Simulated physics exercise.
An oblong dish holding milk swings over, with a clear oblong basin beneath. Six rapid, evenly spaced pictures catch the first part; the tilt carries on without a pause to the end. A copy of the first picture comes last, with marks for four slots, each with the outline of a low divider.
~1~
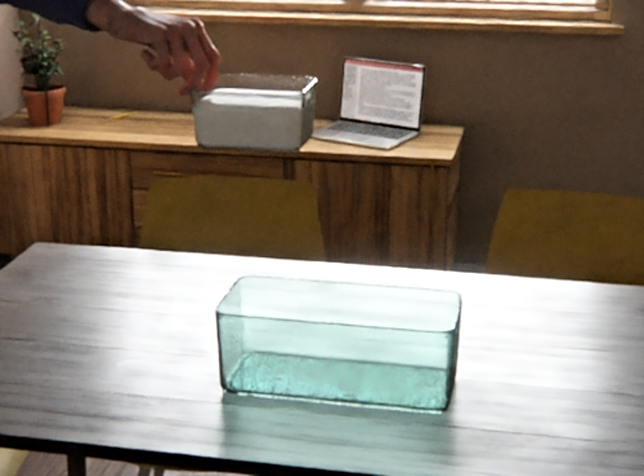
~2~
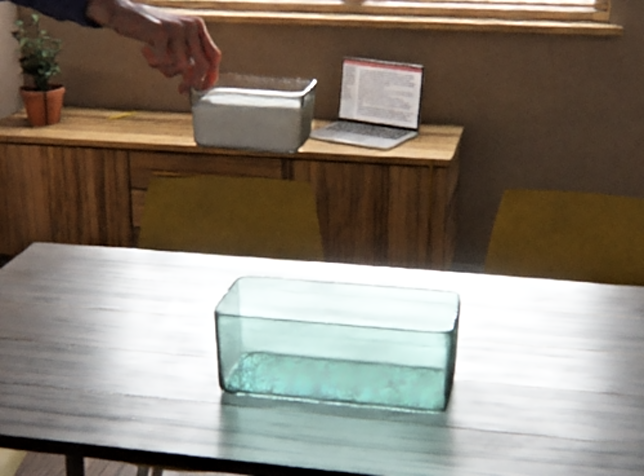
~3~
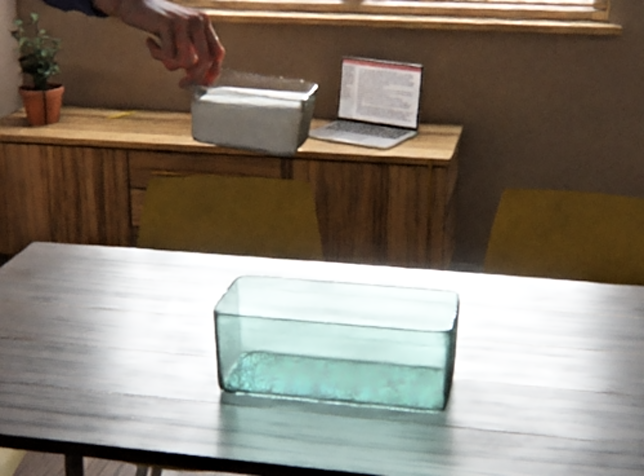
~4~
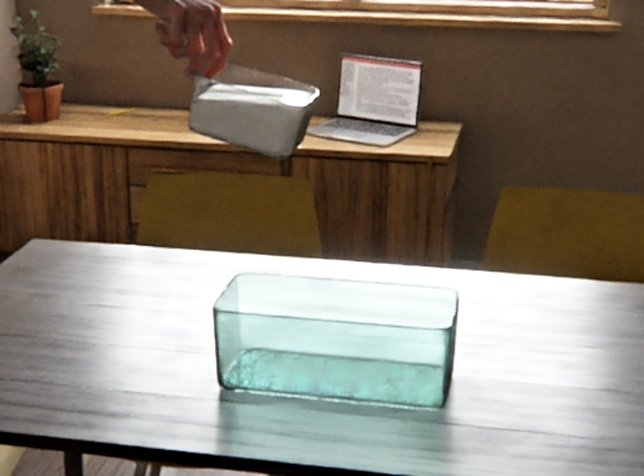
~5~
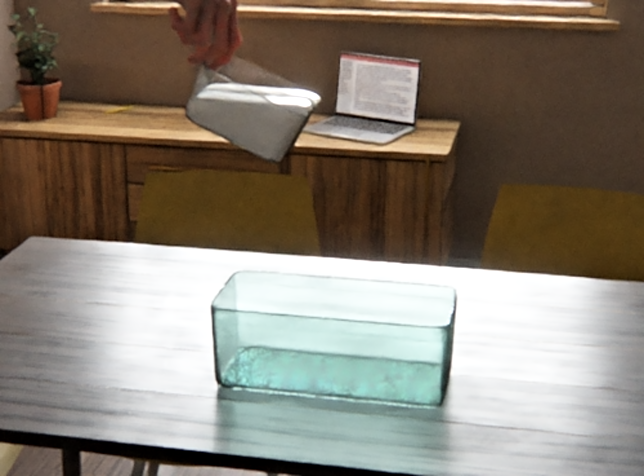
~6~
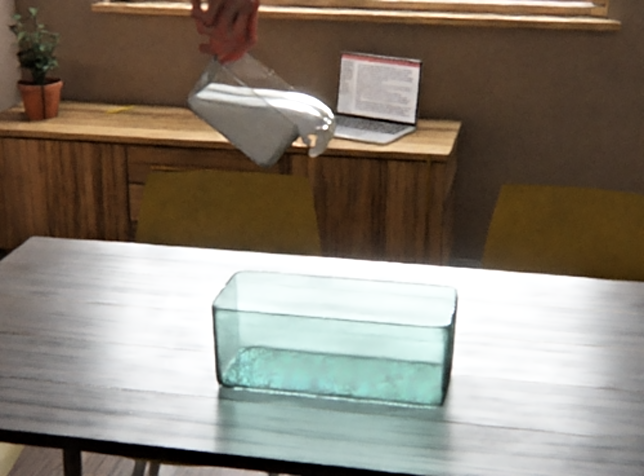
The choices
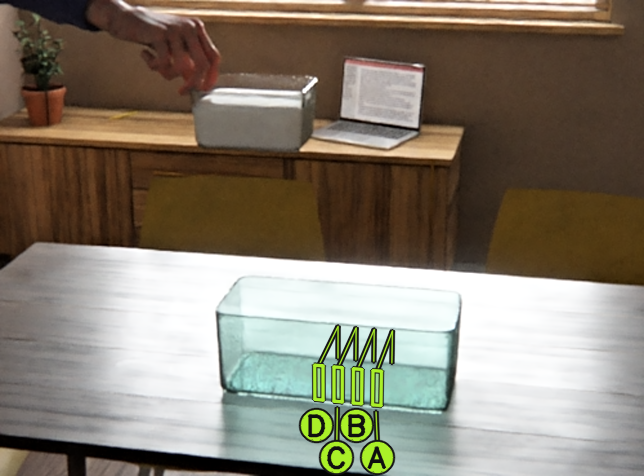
In the video, a hand holds an oblong dish of milk above and behind a clear oblong basin on a table, then tilts it steadily to the right until milk runs over the lip and starts downward.
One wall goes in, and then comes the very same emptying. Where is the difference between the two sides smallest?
A.
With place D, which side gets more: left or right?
The right side.
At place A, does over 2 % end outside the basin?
Yes.
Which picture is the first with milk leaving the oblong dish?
Picture 5.
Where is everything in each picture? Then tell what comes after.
In the first picture, upright, lip at (308, 86); basin from (221, 389) to (449, 411); nothing has left yet.
In the second picture, upright, lip at (308, 88); nothing has left yet.
In the third picture, tipped about 7°, lip at (309, 92); nothing has left yet.
In the fourth picture, tipped about 14°, lip at (311, 98); nothing has left yet.
In the fifth picture, tipped about 25°, lip at (311, 107); milk is over the lip, down to (311, 107).
In the sixth picture, tipped about 37°, lip at (311, 120); milk is over the lip, down to (321, 149).
On the marked copy, A at (376, 411); B at (356, 409); C at (337, 407); D at (318, 405).
If A is chosen, about 52 % ends left of the wall and 42 % right of it; 6 % is lost outside.
If B is chosen, about 34 % ends left of the wall and 61 % right of it; 6 % is lost outside.
If C is chosen, about 24 % ends left of the wall and 70 % right of it; 6 % is lost outside.
If D is chosen, about 17 % ends left of the wall and 77 % right of it; 6 % is lost outside.
